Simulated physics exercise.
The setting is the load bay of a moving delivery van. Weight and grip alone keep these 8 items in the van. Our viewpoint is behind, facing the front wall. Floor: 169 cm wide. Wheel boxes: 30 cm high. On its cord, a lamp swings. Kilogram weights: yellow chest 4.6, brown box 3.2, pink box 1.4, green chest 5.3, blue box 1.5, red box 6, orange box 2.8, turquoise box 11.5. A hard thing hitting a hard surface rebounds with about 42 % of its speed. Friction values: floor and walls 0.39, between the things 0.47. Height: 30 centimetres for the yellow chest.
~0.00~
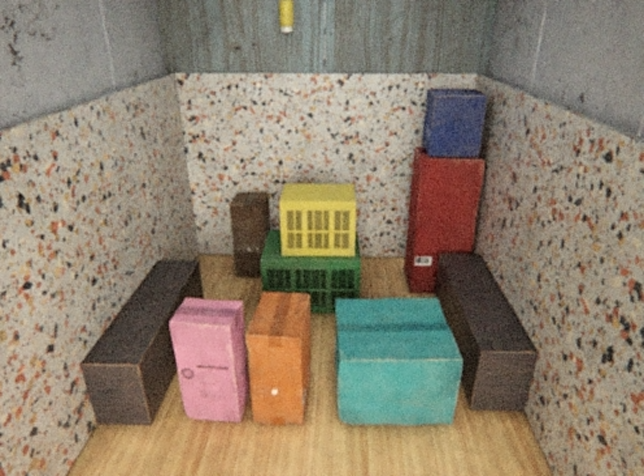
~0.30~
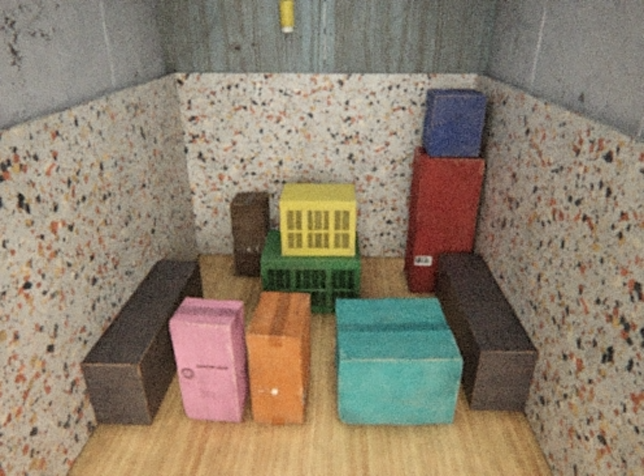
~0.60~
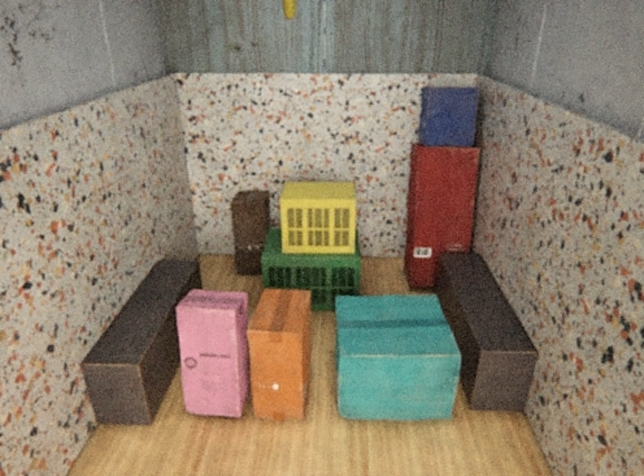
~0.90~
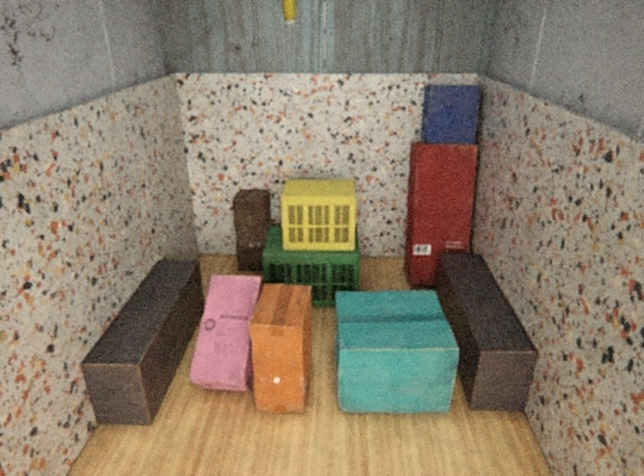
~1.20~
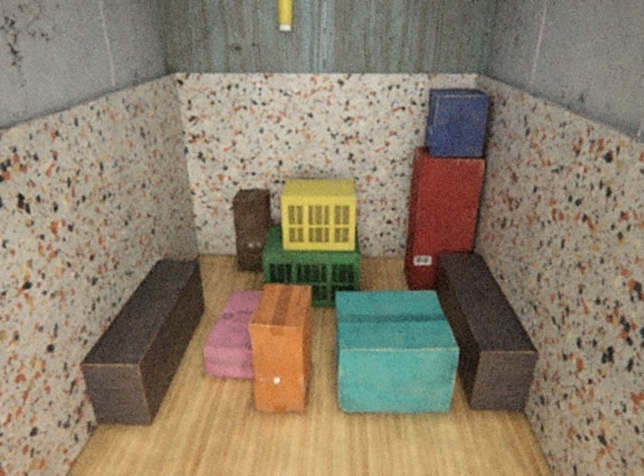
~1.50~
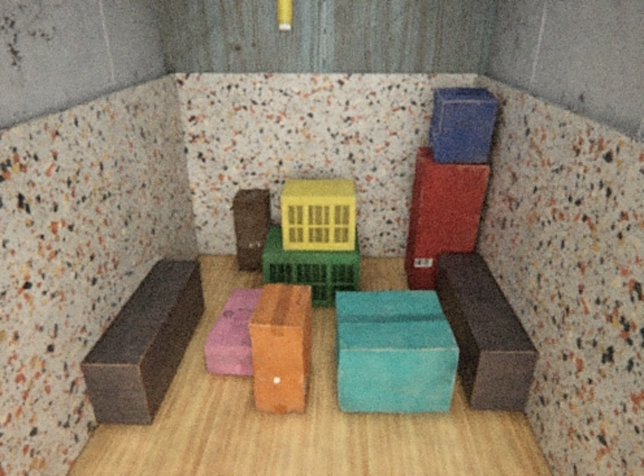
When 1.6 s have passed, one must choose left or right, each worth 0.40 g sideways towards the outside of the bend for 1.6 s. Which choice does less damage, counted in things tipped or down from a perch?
The left bend saves more cargo.
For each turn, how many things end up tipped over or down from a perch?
A left turn gives 1, a right turn gives 2.
Turning left. By 1.90 s, push 0.40 g right; yellow chest 7 cm from its spot near (320, 214); brown box 6 cm from its spot near (254, 230); pink box on its side.
By 2.50 s, push 0.40 g right; yellow chest 7 cm from its spot near (325, 214); brown box 7 cm from its spot near (258, 230); pink box on its side.
By 3.00 s, push 0.32 g right; yellow chest 11 cm from its spot near (336, 214); brown box 10 cm from its spot near (266, 231); pink box on its side.
When it is over (4.4 s), lying over in the van, pink box; the other 7 within 15 cm of the start. End places, in pixels of the last picture, yellow chest near (337, 214), brown box near (267, 231).
Turning right instead, pink box and blue box tipped over or down from a perch, 2 of 8 in all.
